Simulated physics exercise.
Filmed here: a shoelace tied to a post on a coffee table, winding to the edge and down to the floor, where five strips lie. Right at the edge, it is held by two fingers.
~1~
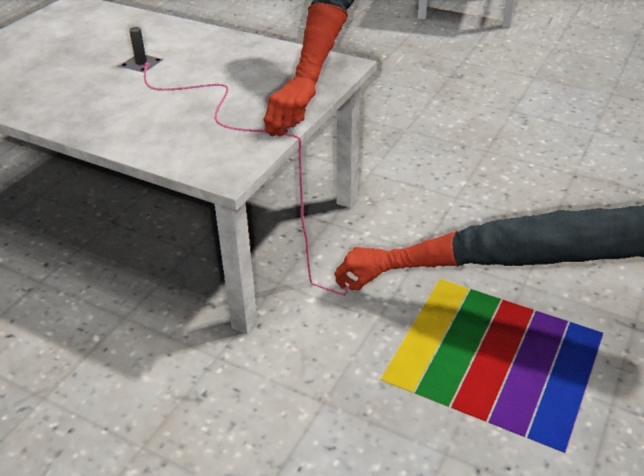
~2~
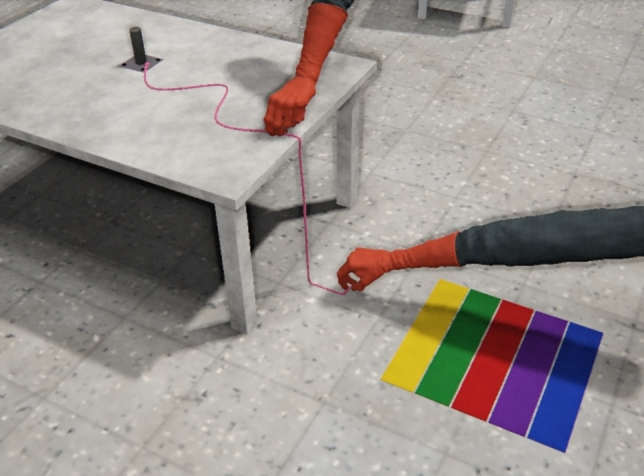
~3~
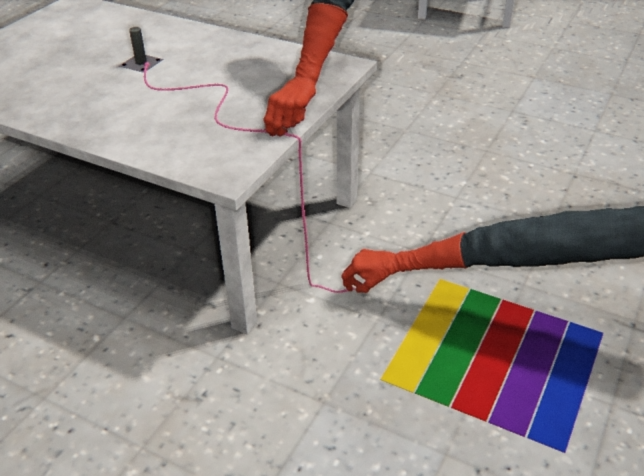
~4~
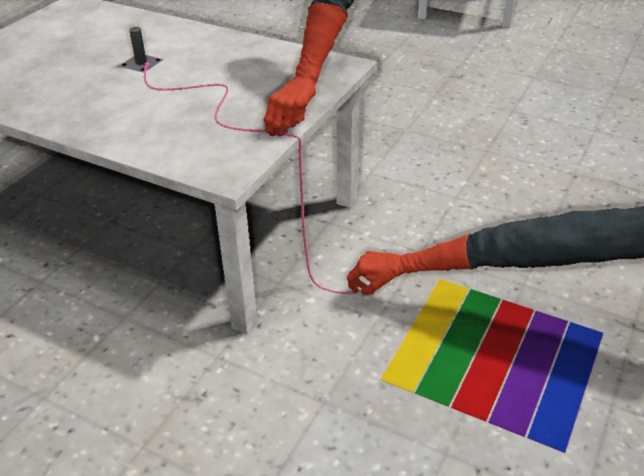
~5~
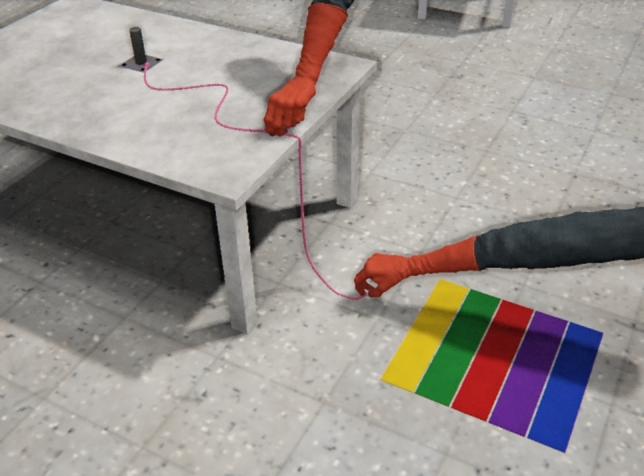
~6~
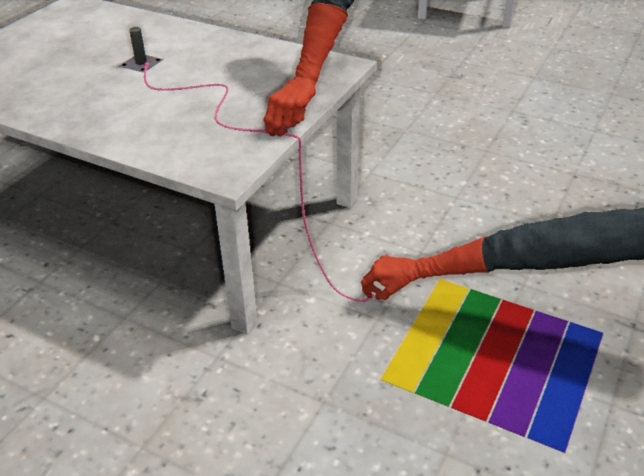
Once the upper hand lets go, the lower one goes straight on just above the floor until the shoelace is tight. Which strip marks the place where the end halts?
The purple strip does.
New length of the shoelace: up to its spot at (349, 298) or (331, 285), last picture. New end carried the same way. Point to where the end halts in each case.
Roughly (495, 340), (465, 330).
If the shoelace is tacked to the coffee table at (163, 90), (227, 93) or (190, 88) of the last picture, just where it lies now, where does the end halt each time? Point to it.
(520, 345); (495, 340); (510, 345).
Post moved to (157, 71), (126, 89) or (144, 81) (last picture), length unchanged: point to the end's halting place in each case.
Approximate places, in that order: (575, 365), (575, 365), (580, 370).
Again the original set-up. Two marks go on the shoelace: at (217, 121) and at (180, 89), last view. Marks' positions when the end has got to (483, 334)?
The two spots land somewhere near (293, 122) and (207, 86).
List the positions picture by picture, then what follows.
End (347, 286); yellow (408, 366); green (442, 379); red (478, 393); purple (515, 407); blue (554, 422), in the first frame.
End (349, 287); shoelace through (146, 81) (213, 85) (217, 121) (294, 137) (304, 204) (308, 268), in the second frame.
End (354, 288), in the third frame.
End (359, 290); shoelace through (146, 81) (213, 85) (217, 121) (294, 137) (302, 204) (308, 268), in the fourth frame.
End (366, 293), in the fifth frame.
End (373, 295); shoelace through (146, 81) (213, 85) (217, 121) (294, 137) (303, 204) (322, 269), in the sixth frame.
Soon after, end near (483, 334); over red.
After that, end near (520, 347); over purple.
At the stop, end near (542, 355); over purple. The end stops over the purple strip.
